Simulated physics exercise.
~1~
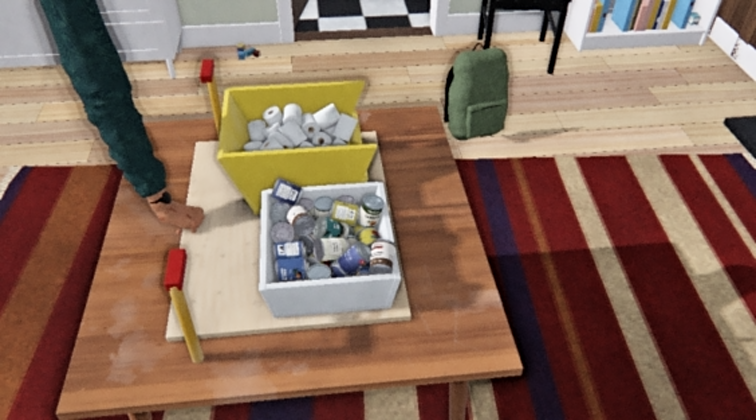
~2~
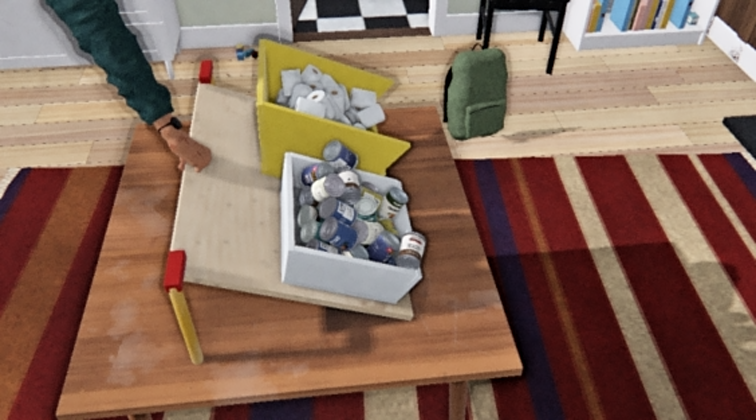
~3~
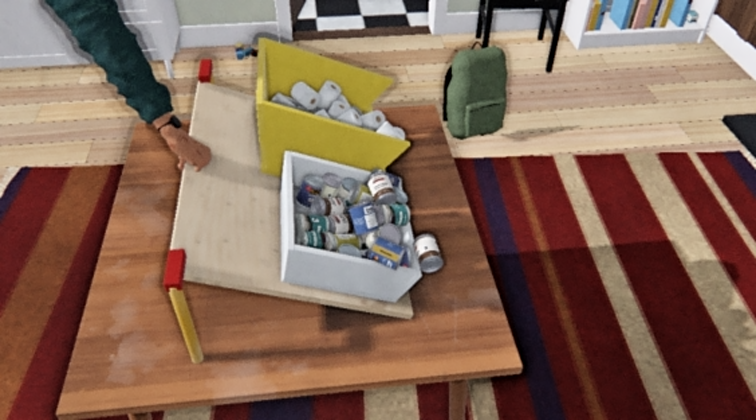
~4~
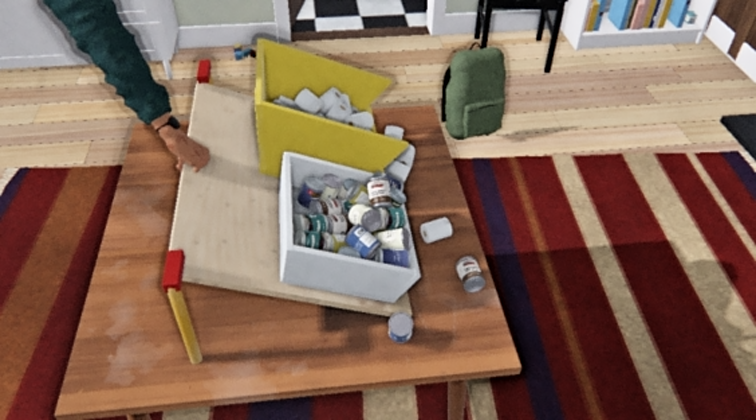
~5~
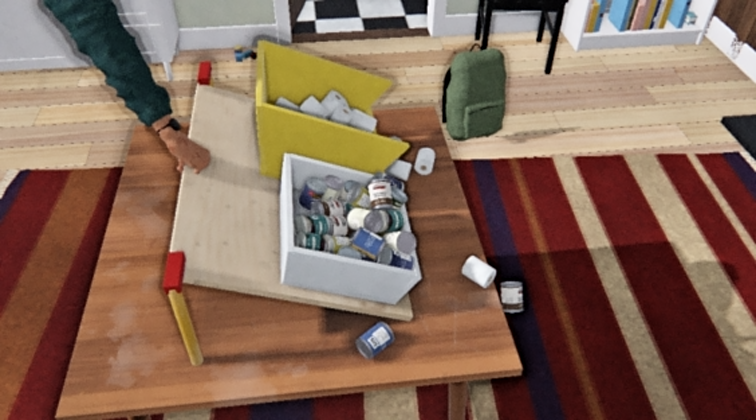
Yellow and white baskets tilting on a hinged board lifted by a hand, a few paper rolls and tins spilling onto the table.
